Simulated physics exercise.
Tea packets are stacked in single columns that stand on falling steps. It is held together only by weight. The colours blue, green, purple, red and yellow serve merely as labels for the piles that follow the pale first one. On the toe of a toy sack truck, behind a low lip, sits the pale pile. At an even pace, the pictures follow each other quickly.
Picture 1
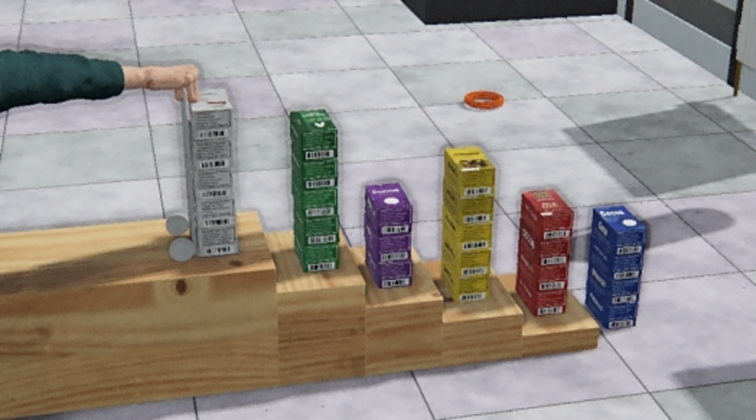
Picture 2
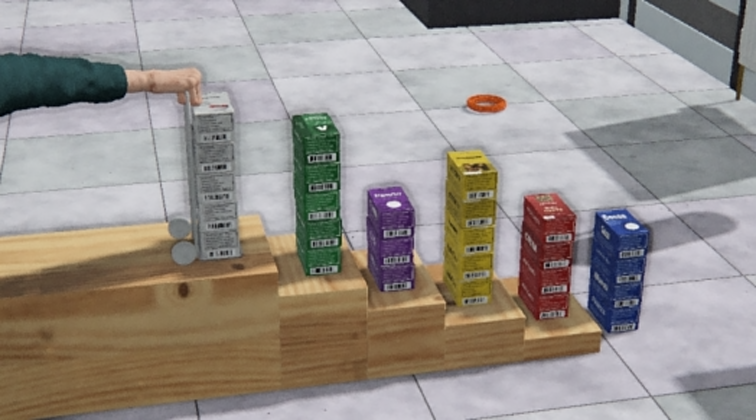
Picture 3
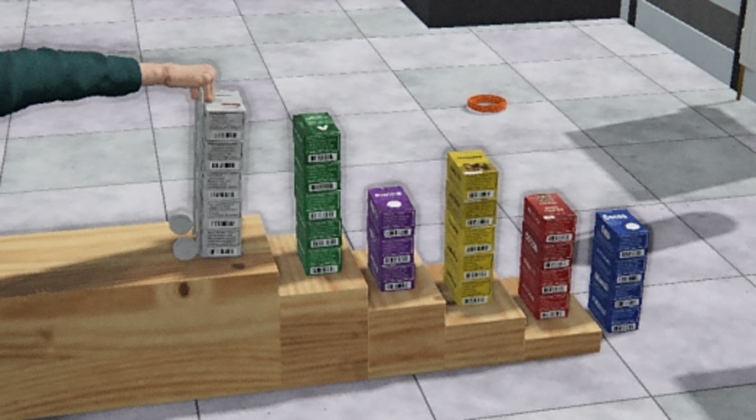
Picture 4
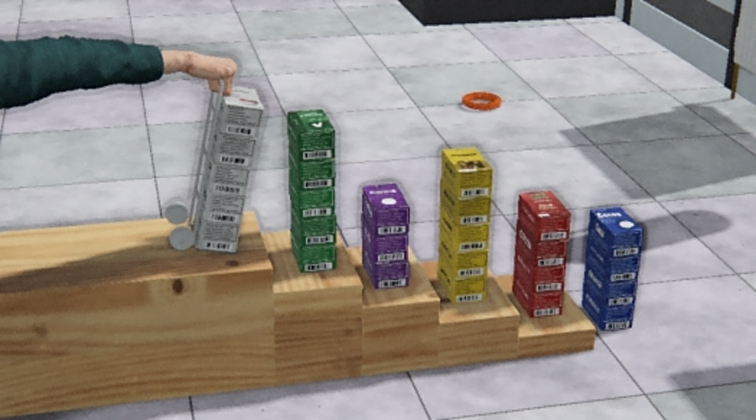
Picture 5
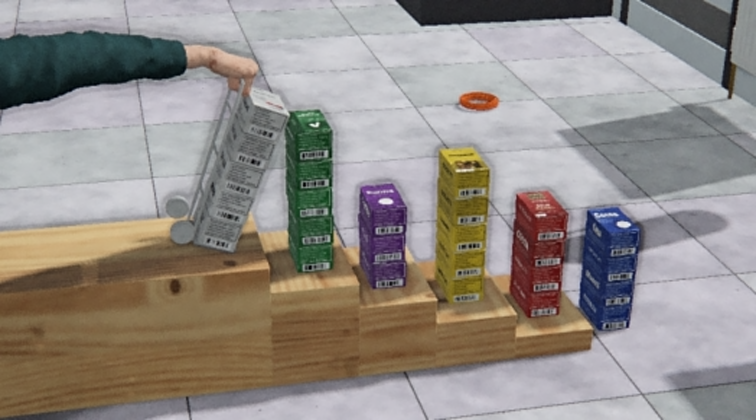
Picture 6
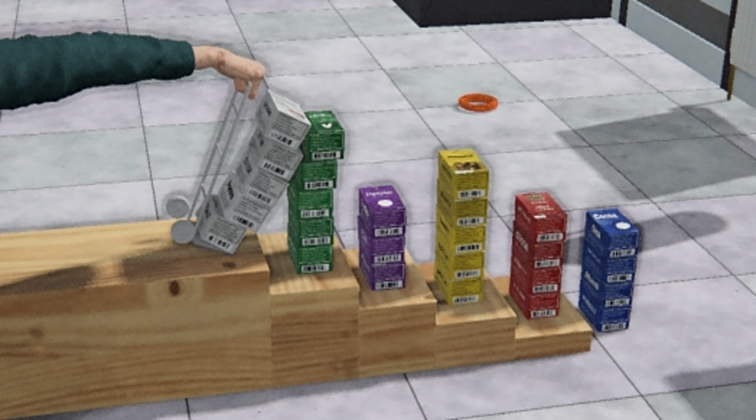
A pale grey stack of small boxes stands at the left on a wooden block, seen from slightly above in a room with a tiled floor. Green, purple, yellow, red and blue stacks line up to its right beside descending wooden steps, with an orange ring behind. A green-sleeved arm pushes the small wheeled frame rightward, tilting the pale stack increasingly until the green stack's top shifts slightly, while the view wavers faintly.
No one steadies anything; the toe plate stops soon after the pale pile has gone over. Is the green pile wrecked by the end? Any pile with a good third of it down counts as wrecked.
Yes, it is wrecked.
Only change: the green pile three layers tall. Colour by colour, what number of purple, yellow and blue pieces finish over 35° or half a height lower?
The counts are purple 0, yellow 0, blue 0.
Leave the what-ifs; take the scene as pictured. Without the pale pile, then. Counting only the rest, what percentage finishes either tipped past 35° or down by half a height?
About 90 per cent.
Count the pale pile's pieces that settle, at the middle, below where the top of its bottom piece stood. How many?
Counting them up gives 5.
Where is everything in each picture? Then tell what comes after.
In the first frame (we follow the side turned to the camera), truck frame (187, 125) level; top green packet (319, 146); top yellow packet (478, 183); no other piece has moved.
Truck frame (189, 129) level; top green packet (322, 149), in the second frame.
Truck frame (201, 125) rocked barely, top of the pale pile leaning barely; top green packet (322, 149); no other piece has moved, in the third frame.
Truck frame (216, 116) rocked a little, top of the pale pile leaning a little; top green packet (317, 146); no other piece has moved, in the fourth frame.
Truck frame (232, 115) rocked clearly, top of the pale pile leaning clearly; top green packet (314, 146); no other piece has moved, in the fifth frame.
Truck frame (238, 117) rocked clearly, top of the pale pile leaning well over; top green packet (327, 146) displaced half its height; top red packet (551, 229); 2 stirred so far, in the sixth frame.
Soon, 5 of the pale pile down; 3 of the 5 green packets down (3 of 21 in all colours); top green packet tipped steeply, some two heights lower; top purple packet tipped a little.
A while on, 5 of the pale pile down; 5 of the 5 green packets down (13 of 21 in all colours); top green packet on its side; top purple packet tipped well over, some two heights lower.
Finally, 5 of the pale pile down; 5 of the 5 green packets down (19 of 21 in all colours); top green packet some eight heights lower; top blue packet on its side. Seen by the last camera, middles, top blue packet near (736, 290).
